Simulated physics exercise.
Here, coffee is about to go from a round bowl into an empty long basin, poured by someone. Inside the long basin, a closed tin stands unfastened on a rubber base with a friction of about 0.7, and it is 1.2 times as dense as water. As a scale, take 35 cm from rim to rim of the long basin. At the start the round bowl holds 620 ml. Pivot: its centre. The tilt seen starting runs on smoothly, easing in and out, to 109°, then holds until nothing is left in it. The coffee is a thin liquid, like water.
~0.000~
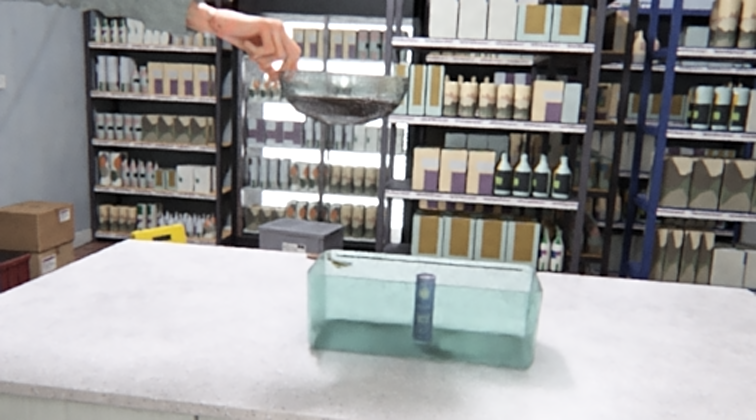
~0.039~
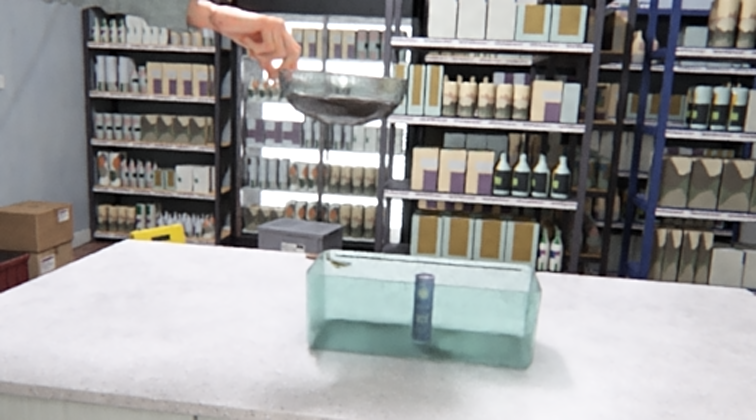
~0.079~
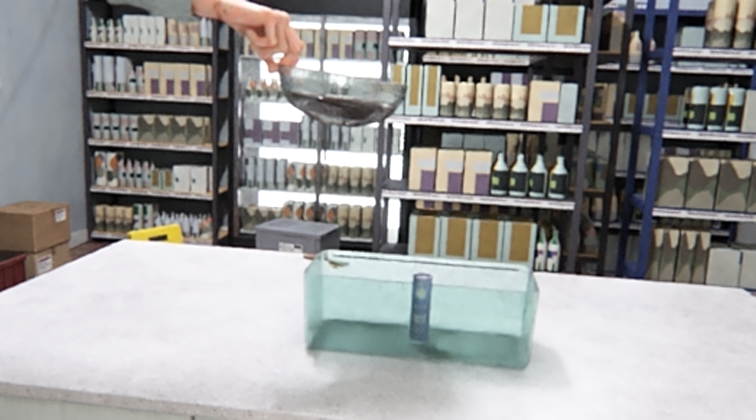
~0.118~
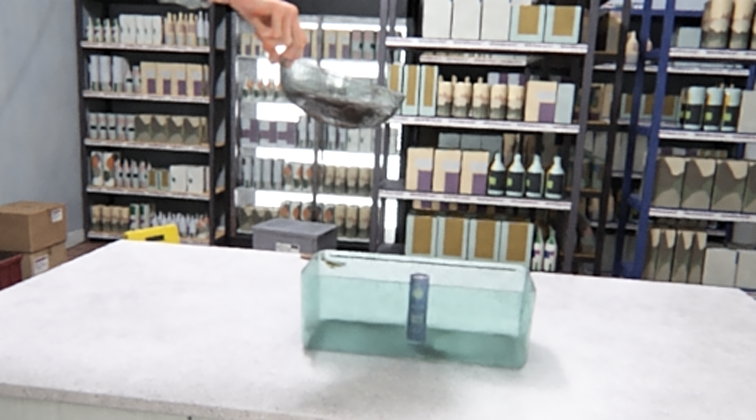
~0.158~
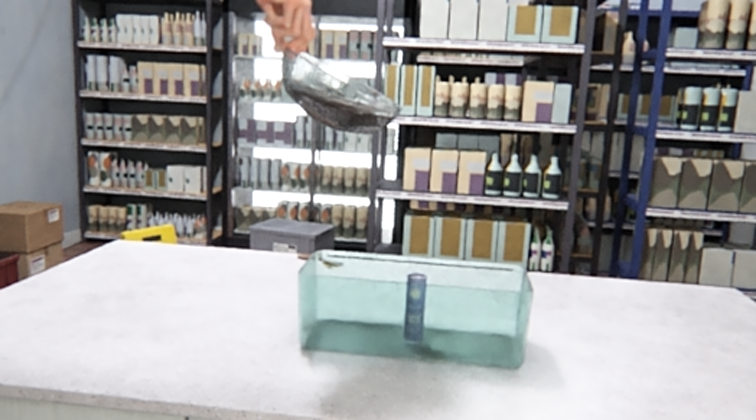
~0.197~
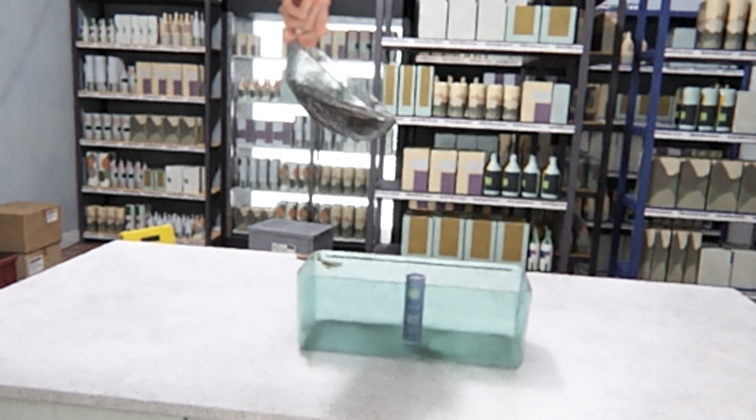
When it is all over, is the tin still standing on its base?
It rides it out.
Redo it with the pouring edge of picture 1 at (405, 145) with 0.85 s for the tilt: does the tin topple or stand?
After that, the tin stays vertical.
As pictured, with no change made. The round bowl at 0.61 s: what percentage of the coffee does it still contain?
What remains is about 0 percent of it all.
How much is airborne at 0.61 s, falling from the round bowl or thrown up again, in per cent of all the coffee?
It comes to some 7 percent of the total.
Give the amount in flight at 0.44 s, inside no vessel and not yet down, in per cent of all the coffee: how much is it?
88 %.
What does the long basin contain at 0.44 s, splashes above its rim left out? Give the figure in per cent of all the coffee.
At that time the basin holds about 10 per cent of the liquid.
After 0.44 s the tilt is 106° and 1 per cent is still to pour; the tin stands where it began.
After 0.61 s the tilt is 109° and 0 per cent is still to pour; the tin stands where it began.
After 0.79 s the tilt is 109° and 0 per cent is still to pour; the tin stands where it began.
After 0.99 s the tilt is 109° and 0 per cent is still to pour; the tin stands where it began.
In the end the tin stands where it began.
